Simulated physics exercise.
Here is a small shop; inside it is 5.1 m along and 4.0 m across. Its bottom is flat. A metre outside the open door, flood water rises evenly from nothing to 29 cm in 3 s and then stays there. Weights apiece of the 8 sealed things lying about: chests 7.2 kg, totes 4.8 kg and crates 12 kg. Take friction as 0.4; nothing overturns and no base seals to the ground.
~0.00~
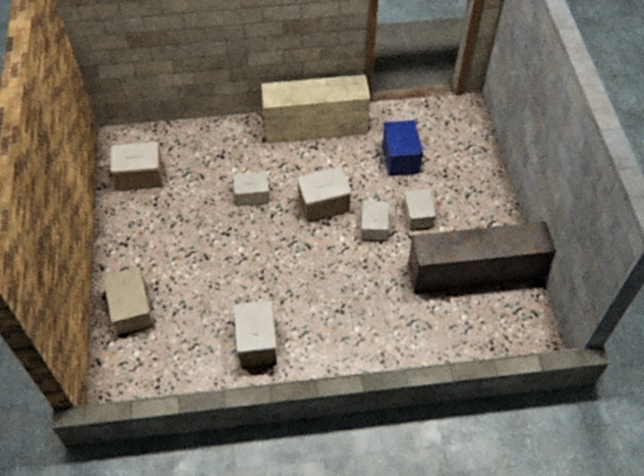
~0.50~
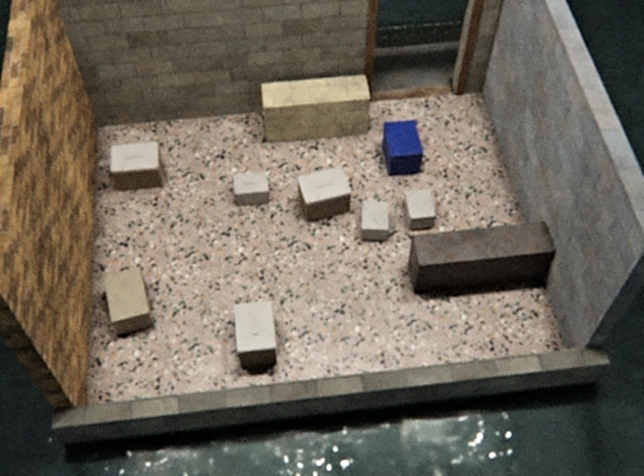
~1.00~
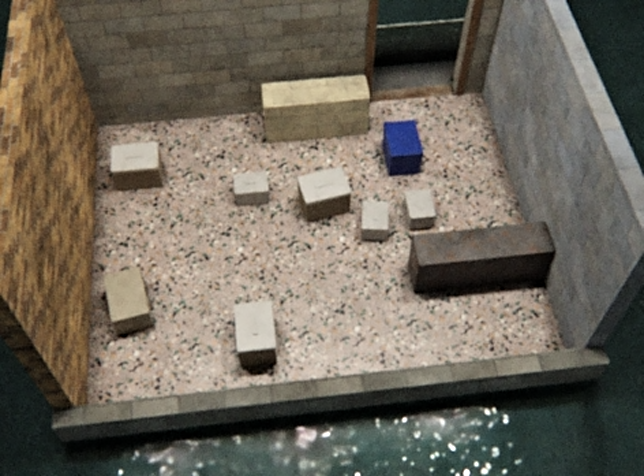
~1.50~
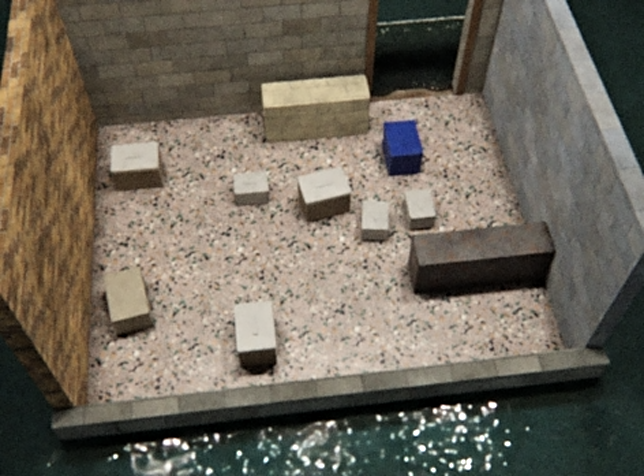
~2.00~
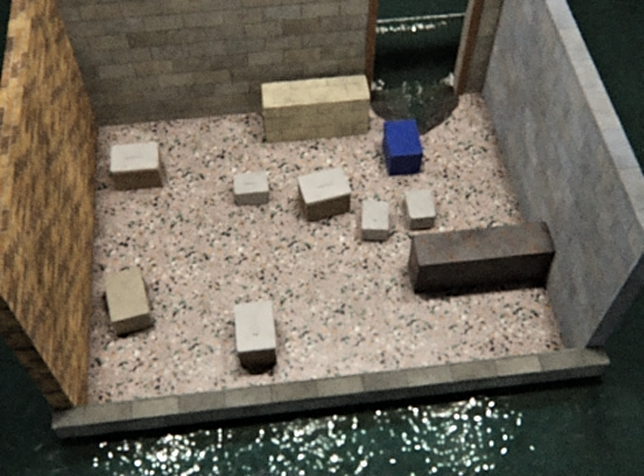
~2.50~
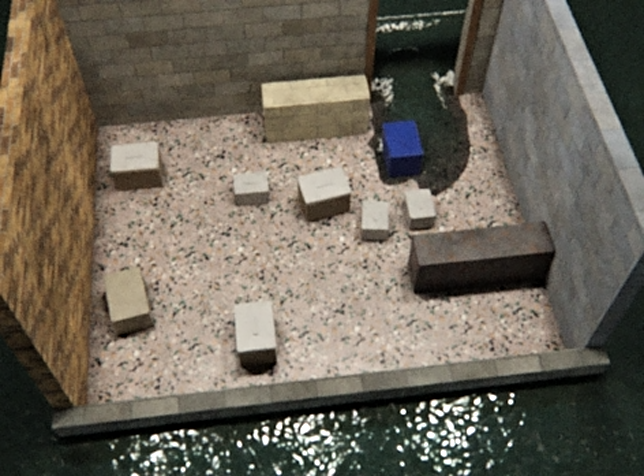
At the start, a blue chest and several pale boxes sit on the dry speckled floor of a small walled room. Dark, glinting water appears outside the walls, then enters through the open doorway at the back and spreads around the blue chest, while the chest and boxes stay in place.
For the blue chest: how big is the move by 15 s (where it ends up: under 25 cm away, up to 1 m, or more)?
Blue chest gets carried off.
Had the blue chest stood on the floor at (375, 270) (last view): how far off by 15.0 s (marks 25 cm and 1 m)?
It ends far away.
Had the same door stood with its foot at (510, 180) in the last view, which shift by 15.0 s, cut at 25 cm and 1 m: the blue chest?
Then the blue chest gets carried off.
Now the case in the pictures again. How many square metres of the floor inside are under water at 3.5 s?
Some 5.0 m2.
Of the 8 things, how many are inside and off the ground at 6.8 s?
4 of them.
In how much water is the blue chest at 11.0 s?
Roughly 12 cm.
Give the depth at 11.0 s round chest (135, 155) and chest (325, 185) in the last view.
About 10 and 11 cm.
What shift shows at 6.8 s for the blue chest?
About 400 cm.
After 3.5 s the blue chest is near (385, 181), 0.7 m from its start, afloat; 1 afloat.
After 6.8 s the blue chest is near (106, 334), 4.2 m from its start, afloat; 4 afloat.
After 11.0 s the blue chest is near (119, 163), 3.4 m from its start, afloat; 8 afloat.
After 15.0 s the blue chest is near (319, 192), 1.4 m from its start, afloat; 8 afloat.
